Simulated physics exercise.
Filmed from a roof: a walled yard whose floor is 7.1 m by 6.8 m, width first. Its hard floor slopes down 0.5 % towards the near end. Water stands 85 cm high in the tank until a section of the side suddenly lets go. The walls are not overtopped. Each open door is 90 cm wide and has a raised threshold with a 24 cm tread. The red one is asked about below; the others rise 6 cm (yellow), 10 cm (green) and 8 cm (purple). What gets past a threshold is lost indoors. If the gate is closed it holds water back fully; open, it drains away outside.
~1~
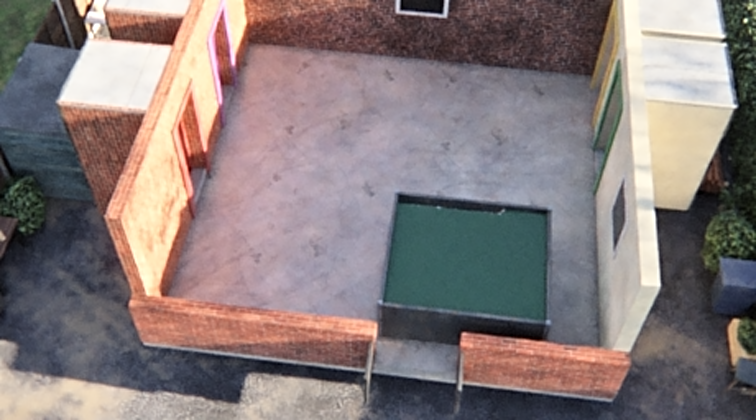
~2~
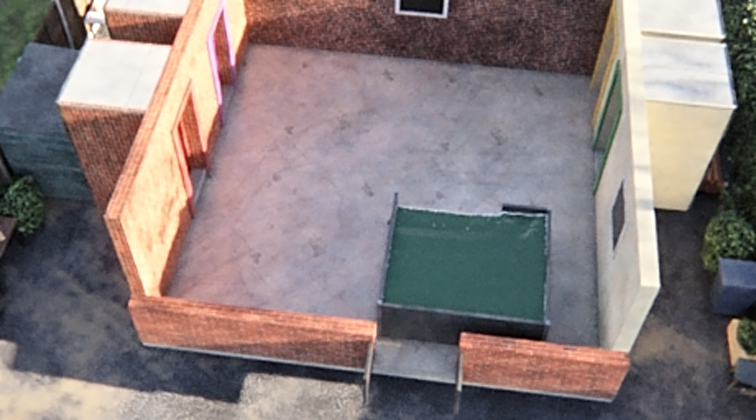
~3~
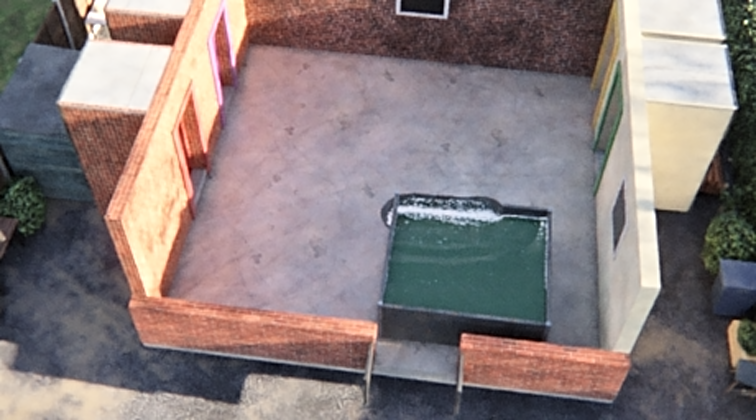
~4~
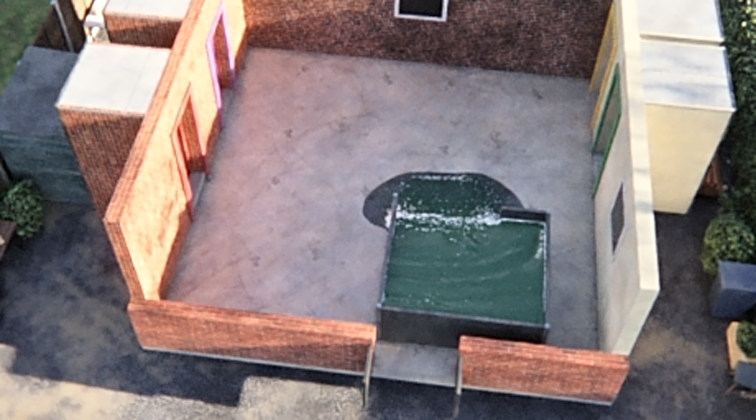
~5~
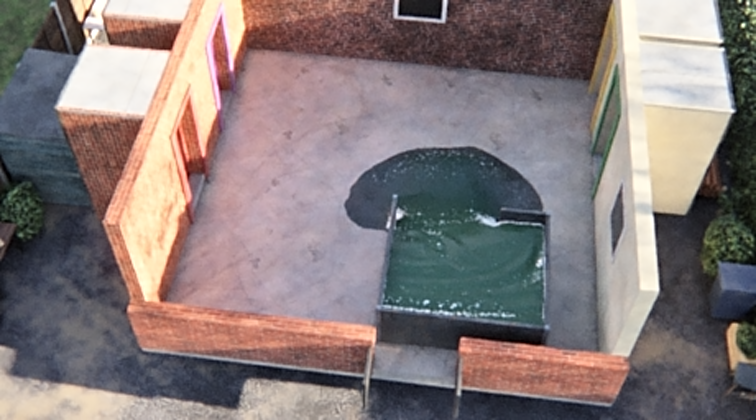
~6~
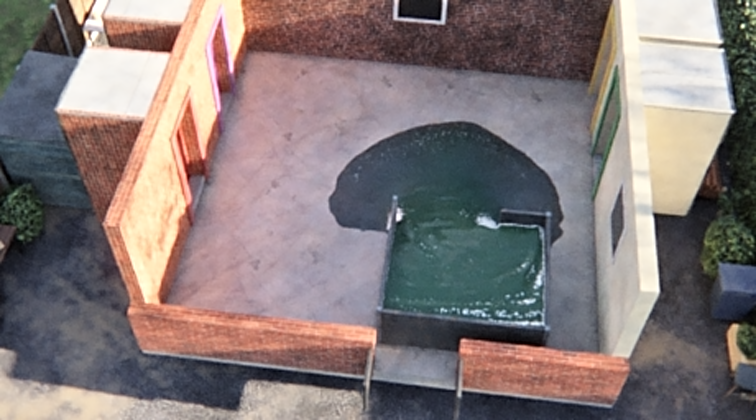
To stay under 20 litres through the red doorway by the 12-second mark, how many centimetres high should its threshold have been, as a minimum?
It would have to be roughly 5 cm high.
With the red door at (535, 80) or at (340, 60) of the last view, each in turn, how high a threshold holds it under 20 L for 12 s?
About 23 and 20 cm.
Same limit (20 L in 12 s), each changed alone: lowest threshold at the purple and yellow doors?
About 14.5 cm at purple and 23 cm at yellow.
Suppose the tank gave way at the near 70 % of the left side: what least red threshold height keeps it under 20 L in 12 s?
Some 23 cm.
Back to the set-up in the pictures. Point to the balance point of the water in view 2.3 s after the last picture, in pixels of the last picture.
Around (430, 174).
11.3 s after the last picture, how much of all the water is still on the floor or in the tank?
Roughly 84 in a hundred.
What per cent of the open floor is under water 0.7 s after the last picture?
Near 45 per cent is wet.
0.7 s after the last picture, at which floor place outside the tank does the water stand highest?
At about (418, 225).
Then, 0.7 s after the last picture water covers 45 % of the floor, deepest (40 cm) near (418, 225); it has not reached the red door.
Then, 2.3 s after the last picture water covers 60 % of the floor, deepest (46 cm) near (255, 55); it has not reached the red door.
Then, 11.3 s after the last picture water covers 100 % of the floor, deepest (16 cm) near (371, 336); 6 cm at the red door, 0 litres in over its 16 cm threshold.
At the red door as built, the water peaked near 9 cm, 4.1 s after the last picture.
Run again over the same 12 s with other heights there, 29 litres in over 4.5 cm, 11 litres over 6 cm. The limit of 20 litres is kept from about 5 cm up.
